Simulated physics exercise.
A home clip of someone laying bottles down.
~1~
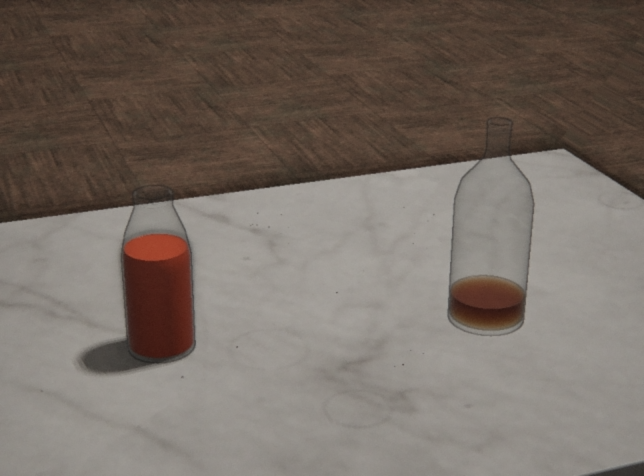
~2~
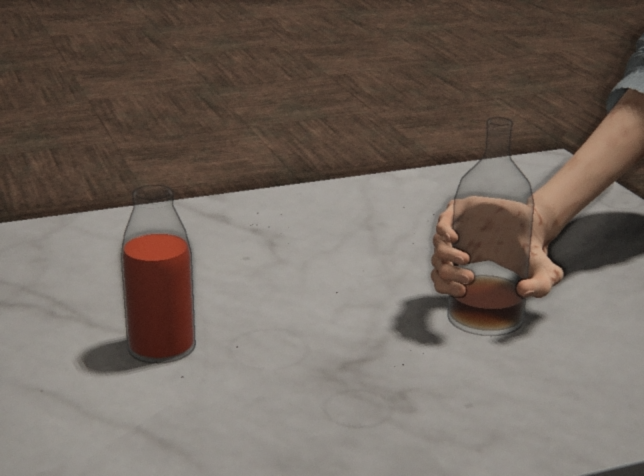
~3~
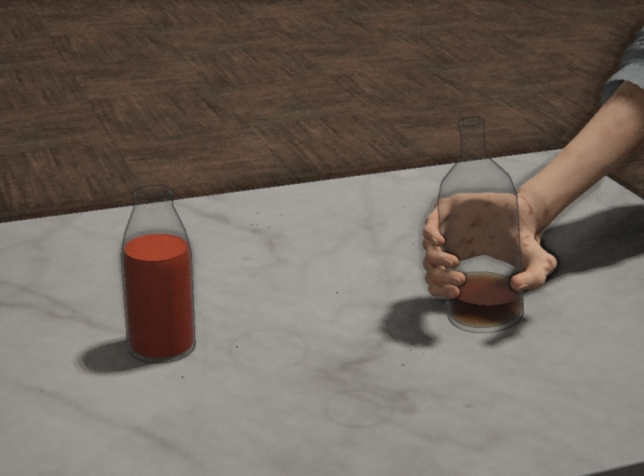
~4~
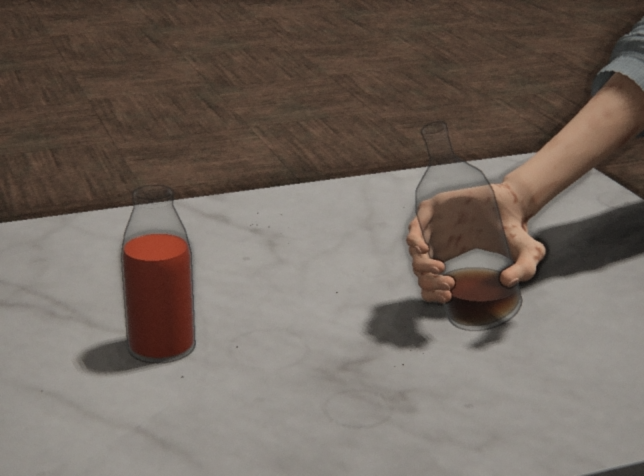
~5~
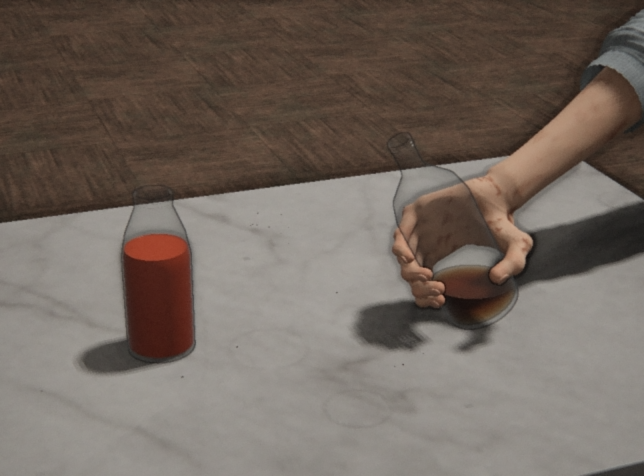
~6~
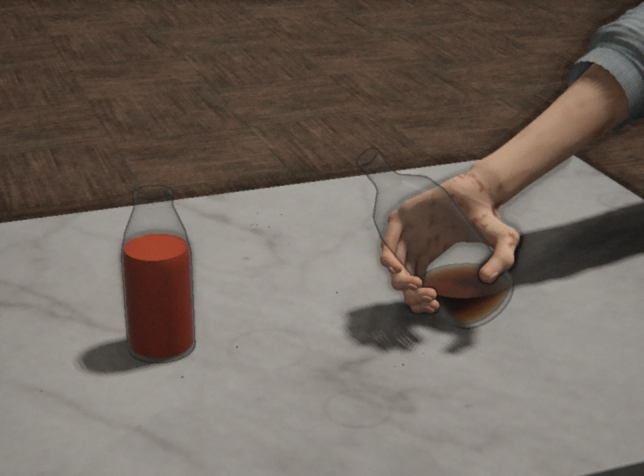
On a marble tabletop, a hand gripping a nearly empty clear bottle and tilting it leftward, a bottle of red liquid standing still at left.
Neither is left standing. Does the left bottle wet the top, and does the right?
The left one runs out and the right one stays dry.
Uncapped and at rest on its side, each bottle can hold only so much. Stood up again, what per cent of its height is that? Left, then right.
Roughly 16 per cent, then 26 per cent.
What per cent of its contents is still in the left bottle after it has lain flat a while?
I make it 25 per cent.
Soon after, the right bottle is nearly down; right bottle, nothing comes out.
Later, the right bottle lies flat; right bottle, nothing comes out.
In the end, both lie flat; right bottle, nothing comes out; left bottle, it is running out of the neck.
